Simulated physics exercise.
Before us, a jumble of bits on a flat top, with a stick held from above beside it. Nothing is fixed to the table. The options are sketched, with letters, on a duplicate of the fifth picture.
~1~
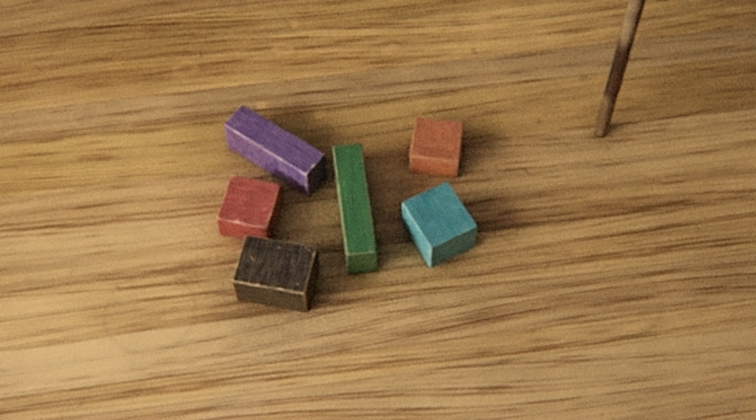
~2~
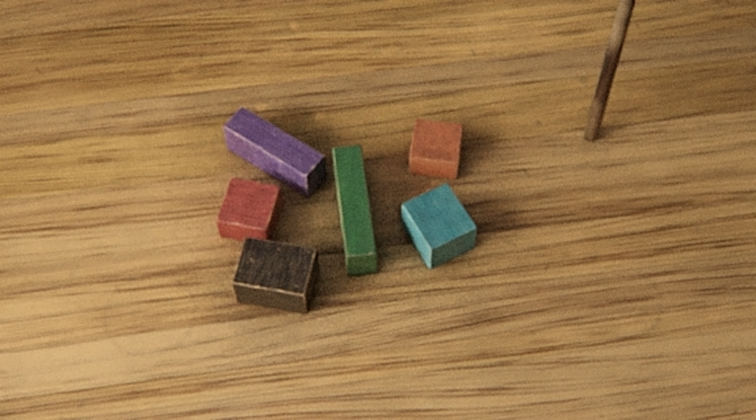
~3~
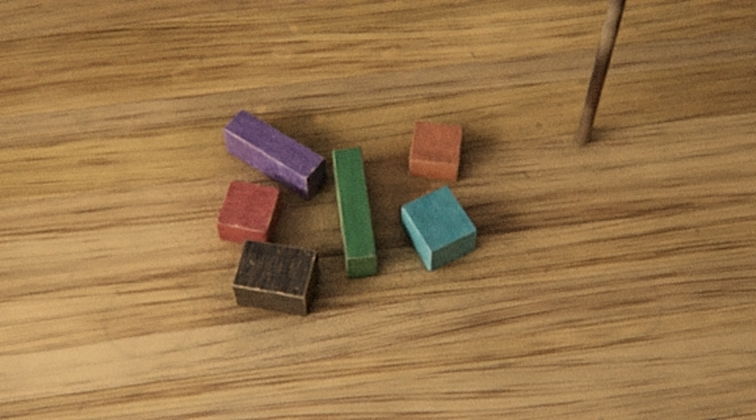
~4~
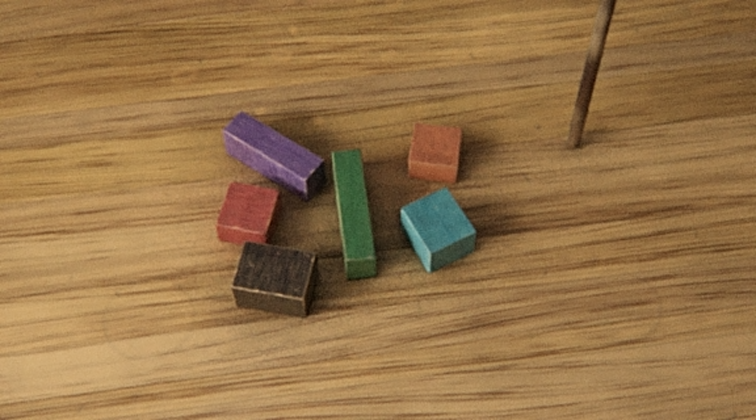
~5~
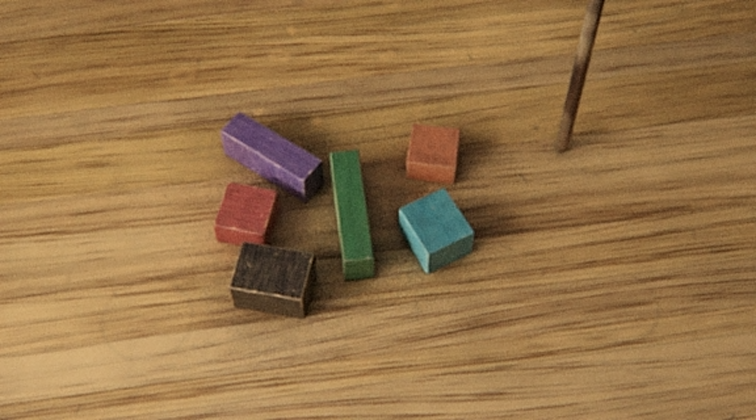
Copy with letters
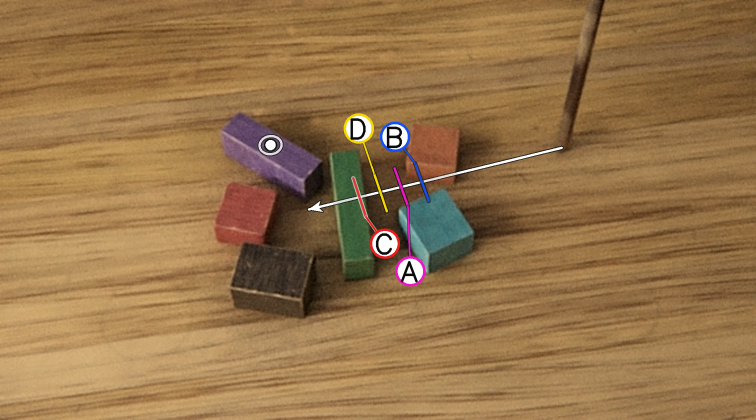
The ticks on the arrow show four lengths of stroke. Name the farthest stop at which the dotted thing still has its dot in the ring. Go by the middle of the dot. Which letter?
No farther than C.
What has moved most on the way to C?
The orange block has gone farthest.
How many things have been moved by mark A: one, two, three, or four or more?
One.
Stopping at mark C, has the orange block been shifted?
Yes.
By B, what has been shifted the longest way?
The orange block.
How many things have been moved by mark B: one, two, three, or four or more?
It has moved one.
On the marked copy, A at (401, 187); B at (422, 182); C at (359, 197); D at (381, 192); the arrow from (562, 148) to (309, 210); the white dot at (271, 145).
Taking C. A third of the way, foot of the stick (490, 167).
Two thirds of the way, foot of the stick (416, 184); orange block (403, 152).
When it is over, foot of the stick (359, 198); orange block (399, 151); green bar (344, 217); the dot is still in its ring.
As for the rest, A keeps the dot in but is short; B keeps the dot in but is short; D keeps the dot in but is short.
